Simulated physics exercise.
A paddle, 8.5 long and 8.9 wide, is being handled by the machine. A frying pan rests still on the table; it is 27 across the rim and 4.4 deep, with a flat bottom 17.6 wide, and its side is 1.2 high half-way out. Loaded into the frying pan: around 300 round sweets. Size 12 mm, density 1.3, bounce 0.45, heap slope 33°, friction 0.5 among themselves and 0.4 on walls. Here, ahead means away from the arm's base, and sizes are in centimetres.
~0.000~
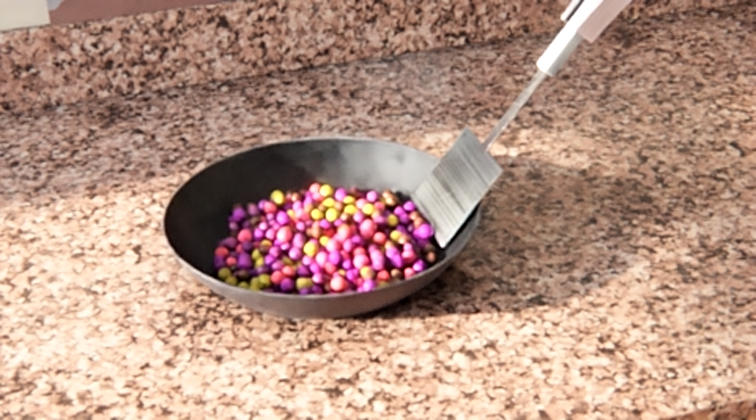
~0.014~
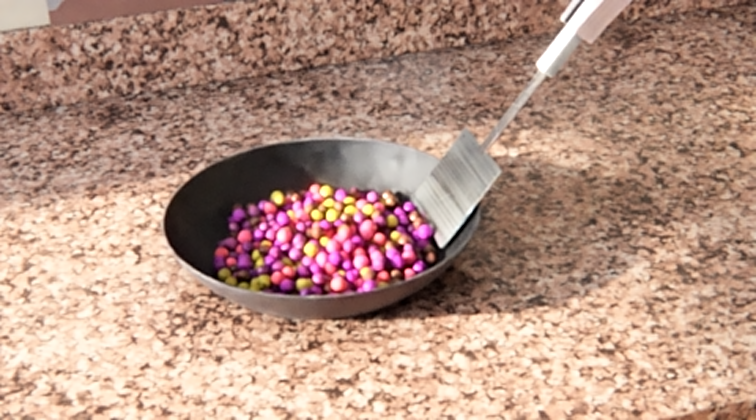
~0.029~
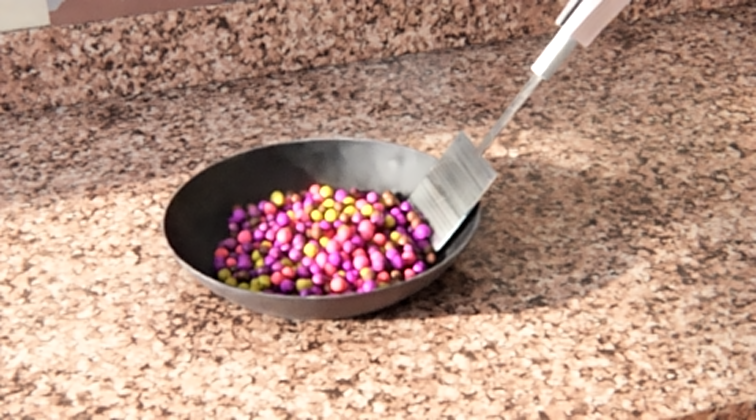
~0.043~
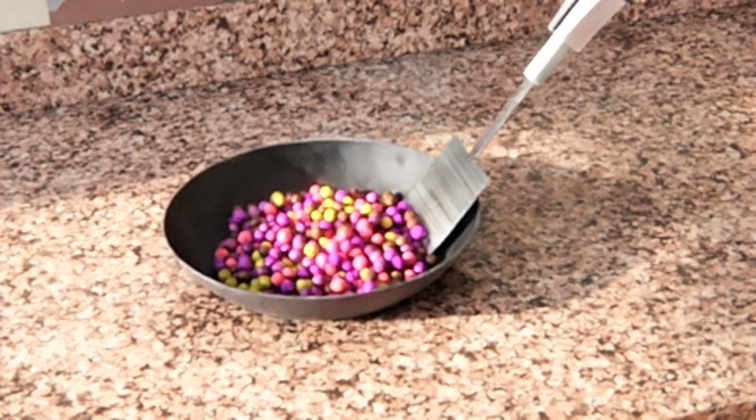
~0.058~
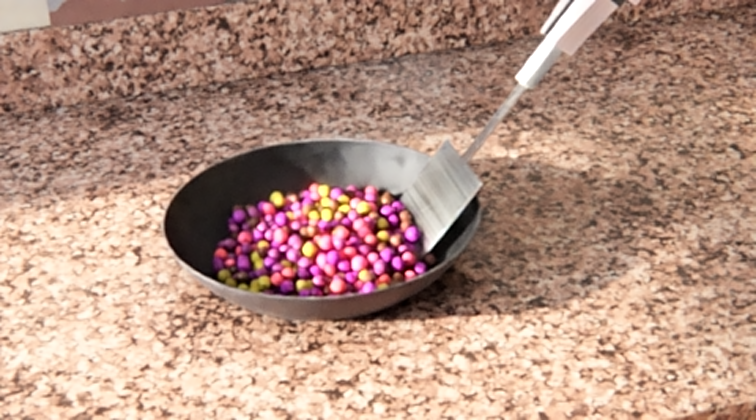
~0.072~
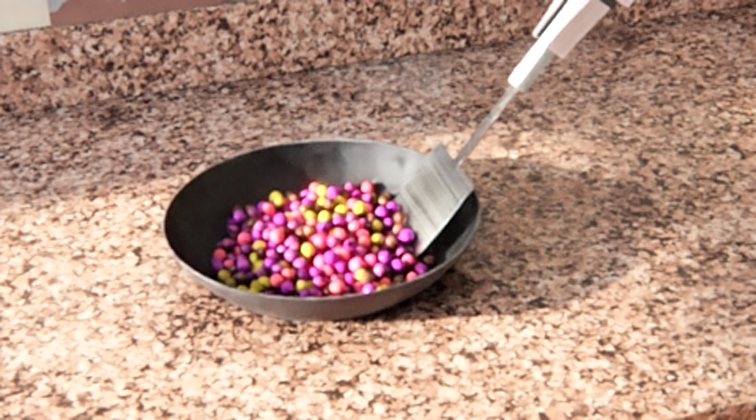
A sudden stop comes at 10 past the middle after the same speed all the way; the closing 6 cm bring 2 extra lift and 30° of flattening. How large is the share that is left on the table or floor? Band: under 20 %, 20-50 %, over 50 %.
Under 20 %.
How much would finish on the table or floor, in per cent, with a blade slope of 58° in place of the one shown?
Around 10 in a hundred.
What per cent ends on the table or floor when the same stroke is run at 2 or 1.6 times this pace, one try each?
I'd say near 25 and then near 25 per cent.
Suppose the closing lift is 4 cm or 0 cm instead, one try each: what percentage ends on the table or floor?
It works out to some 10 per cent for the first setting and some 10 per cent for the second.
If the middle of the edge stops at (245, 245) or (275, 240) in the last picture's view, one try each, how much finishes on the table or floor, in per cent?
Estimates, in order: 0 % and 0 %.
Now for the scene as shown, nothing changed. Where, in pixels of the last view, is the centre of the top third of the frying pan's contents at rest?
At about (212, 245).
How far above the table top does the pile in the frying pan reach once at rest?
Close to 5.5 centimetres high.
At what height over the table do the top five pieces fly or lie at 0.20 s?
Around 3 cm above the table.
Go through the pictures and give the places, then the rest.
Paddle top edge at (485, 148), sloping 50°; upper third of the load around (327, 235), from x 220 to 430, top at y 190; 305 in the frying pan, in the first picture.
Paddle top edge at (484, 149), sloping 50°; upper third of the load around (327, 235), from x 220 to 430, top at y 190, in the second picture.
Paddle top edge at (480, 152), sloping 50°; upper third of the load around (327, 236), from x 220 to 430, top at y 190, in the third picture.
Paddle top edge at (472, 157), sloping 50°; upper third of the load around (331, 236), from x 220 to 430, top at y 190, in the fourth picture.
Paddle top edge at (464, 161), sloping 50°; upper third of the load around (328, 234), from x 220 to 430, top at y 190, in the fifth picture.
Paddle top edge at (457, 163), sloping 50°; upper third of the load around (328, 235), from x 215 to 430, top at y 190; 305 in the frying pan, in the sixth picture.
By 0.20 s, sloping 50°, highest piece 3 above the table; 305 in the frying pan.
By 0.32 s, sloping 41°, highest piece 5 above the table; 305 in the frying pan.
By 0.58 s, sloping 20°, highest piece 6 above the table; 278 in the frying pan, 26 on the table or floor, 1 on the blade or in flight.
By 1.63 s, sloping 20°, highest piece 5 above the table; 278 in the frying pan, 27 on the table or floor.
Final count, 278 in the frying pan, 27 on the table or floor. That is 9 % on the table or floor.
